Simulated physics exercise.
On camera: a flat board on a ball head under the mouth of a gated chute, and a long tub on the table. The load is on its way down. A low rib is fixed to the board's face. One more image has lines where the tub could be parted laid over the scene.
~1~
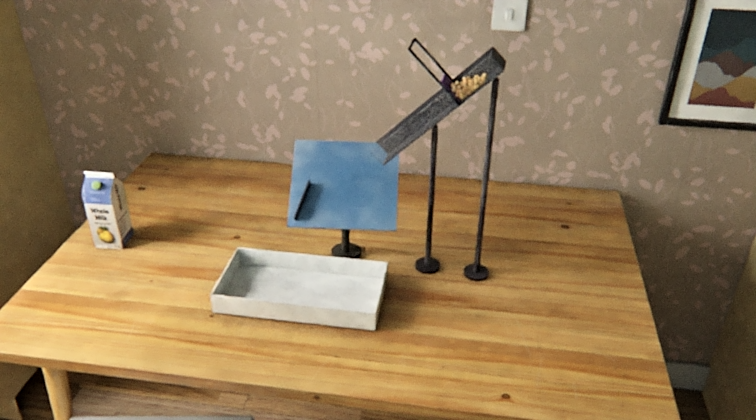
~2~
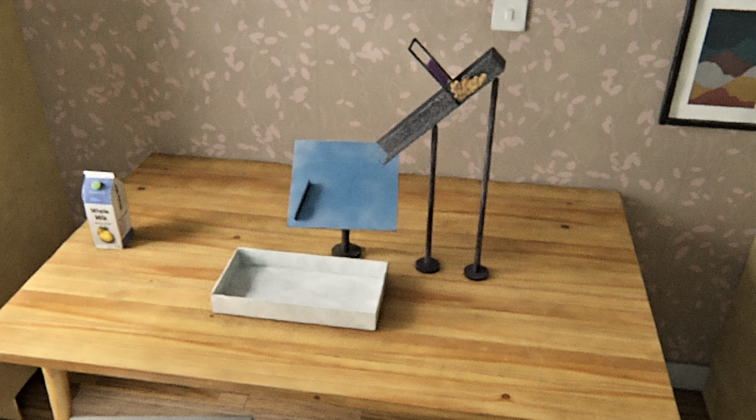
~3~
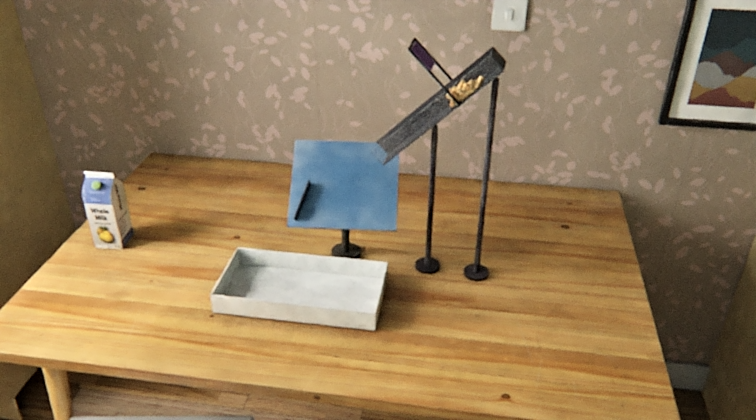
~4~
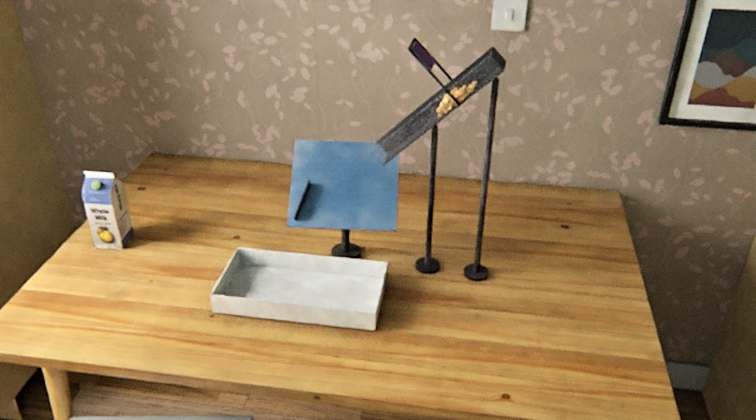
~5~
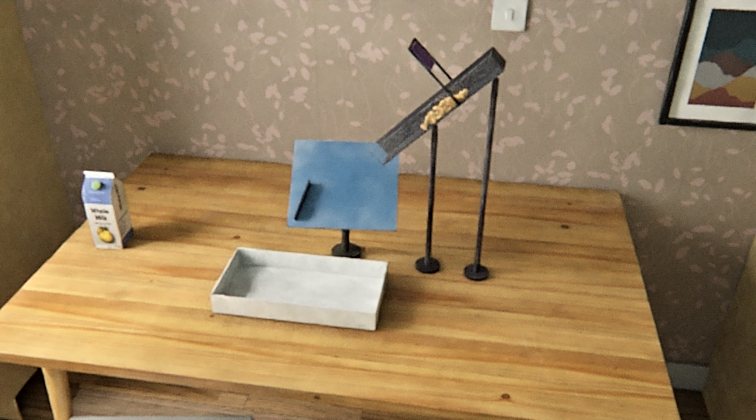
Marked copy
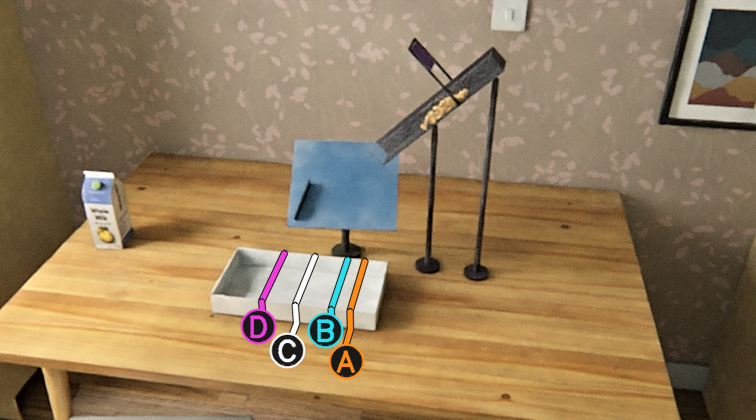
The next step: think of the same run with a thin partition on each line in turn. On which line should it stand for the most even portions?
Use line C.
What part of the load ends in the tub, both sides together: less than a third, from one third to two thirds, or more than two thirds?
It is more than two thirds.
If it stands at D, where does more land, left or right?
Right.
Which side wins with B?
Left.
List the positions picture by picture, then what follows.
In the first picture, load behind the gate (468, 85), dried chickpeas; lip of the chute (386, 160), sloping fairly steeply.
In the second picture, middle of the board (344, 184), tilted fairly steeply; middle of its low edge (341, 229); of its high edge (347, 141).
In the third picture, front corners of the tub (211, 295) and (375, 313), empty; front of the load (452, 98).
In the fourth picture, middle of the load (457, 95); its front (442, 110), roughly a quarter of the way to the lip; rib from (309, 180) to (294, 218).
In the fifth picture, middle of the load (446, 106); its front (423, 127), roughly half of the way to the lip.
On the marked copy, line A crosses the front rim at (350, 310); line B crosses the front rim at (331, 308); line C crosses the front rim at (295, 304); line D crosses the front rim at (261, 300).
Choosing A, of what is caught, almost all on the left of the divider, just a few on the right.
Choosing B, of what is caught, almost all on the left of the divider, about a tenth on the right.
Choosing C, of what is caught, roughly two thirds on the left of the divider, roughly a third on the right.
Choosing D, of what is caught, about a tenth on the left of the divider, almost all on the right.
